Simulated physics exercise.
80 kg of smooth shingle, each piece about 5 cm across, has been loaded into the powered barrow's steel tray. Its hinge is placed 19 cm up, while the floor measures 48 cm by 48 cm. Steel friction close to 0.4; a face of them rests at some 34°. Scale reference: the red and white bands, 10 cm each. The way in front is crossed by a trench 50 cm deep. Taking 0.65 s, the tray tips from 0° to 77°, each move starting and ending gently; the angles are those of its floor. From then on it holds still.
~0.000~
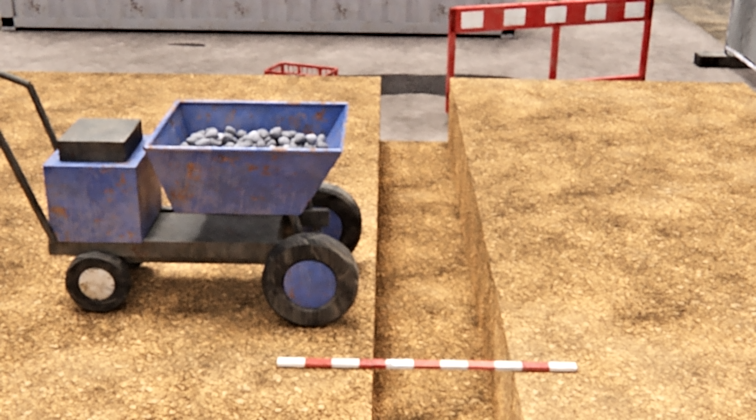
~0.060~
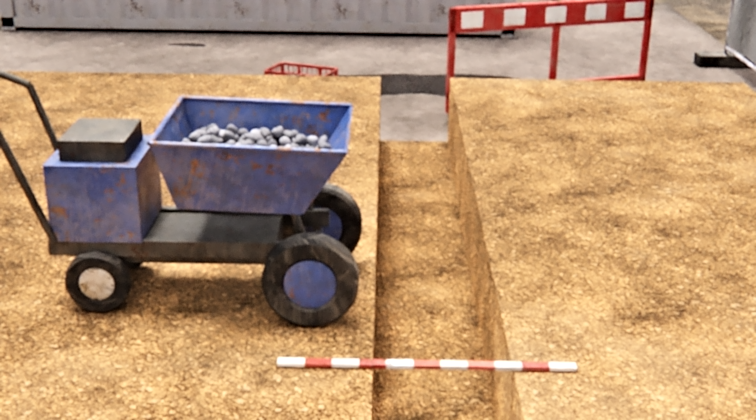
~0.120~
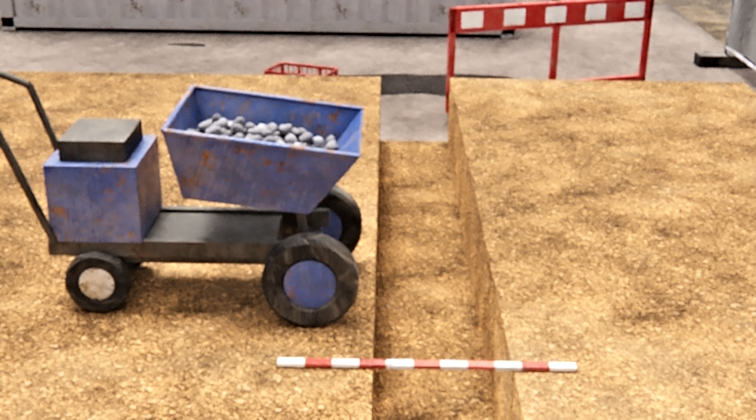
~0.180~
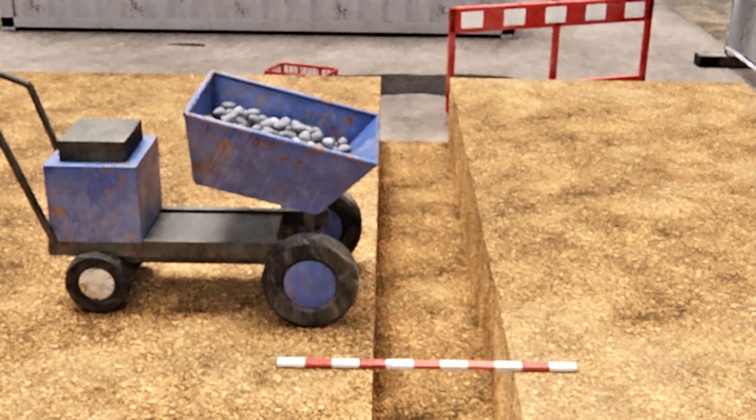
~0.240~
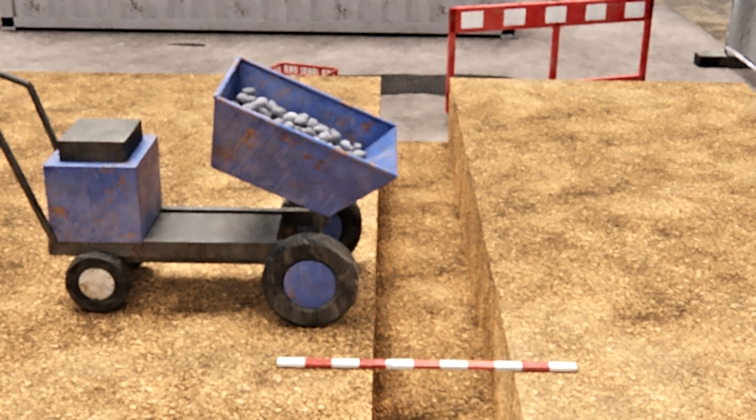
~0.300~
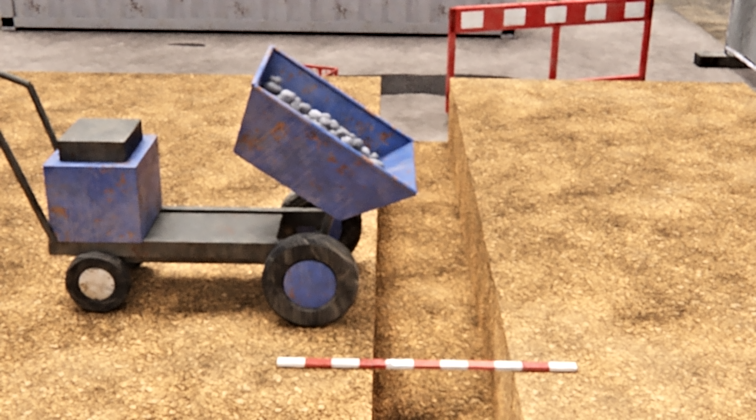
A blue powered barrow loaded with grey stones stands at left on sandy ground, seen from its side and slightly above by a still camera on a work site. A narrow trench lies in front of its wheels, with a red and white rod across it and a barrier behind. The rusty tray tilts steadily forward to the right, its rear rising high, while the barrow stays put.
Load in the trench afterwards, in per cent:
44 %.
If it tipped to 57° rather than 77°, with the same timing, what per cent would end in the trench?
About 25 per cent would end up in the trench.
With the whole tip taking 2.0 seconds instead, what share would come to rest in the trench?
75 %.
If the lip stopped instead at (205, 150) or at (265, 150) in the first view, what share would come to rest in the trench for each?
Estimates: 85 % then 100 %.
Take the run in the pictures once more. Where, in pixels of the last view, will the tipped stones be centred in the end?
Somewhere near pixel (520, 292).
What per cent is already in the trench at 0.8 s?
By that moment, roughly 20 per cent of the load.
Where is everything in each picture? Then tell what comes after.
In the first frame, the tray is at 0°, its lip at (341, 152); the top of the load is at (252, 137).
In the second frame, the tray is at 2°, its lip at (346, 153); the top of the load is at (239, 135); the stones move at 0.4 m/s on average.
The third frame shows lip at (358, 157), floor tilted 7°, highest stones at (228, 127); the stones move at 0.9 m/s on average.
The fourth frame shows lip at (376, 164), floor tilted 14°, highest stones at (236, 114); the stones move at 1.2 m/s on average.
The fifth frame shows lip at (397, 177), floor tilted 24°, highest stones at (248, 102); the stones move at 1.4 m/s on average.
In the sixth frame, the tray is at 34°, its lip at (416, 194); the top of the load is at (272, 91); the stones move at 1.5 m/s on average.
After 0.5 s the floor is at 65°; 100 % in the tray; the foremost stones are at (433, 223).
After 0.8 s the floor is at 77°; 59 % in the tray, 20 % in the trench, 21 % past the trench; the foremost stones are at (547, 305).
After 1.1 s the floor is at 77°; 10 % in the tray, 34 % in the trench, 56 % past the trench; the foremost stones are at (750, 296).
After 3.0 s the floor is at 77°; 0 % in the tray, 44 % in the trench, 56 % past the trench; the foremost stones are past the picture's edge.
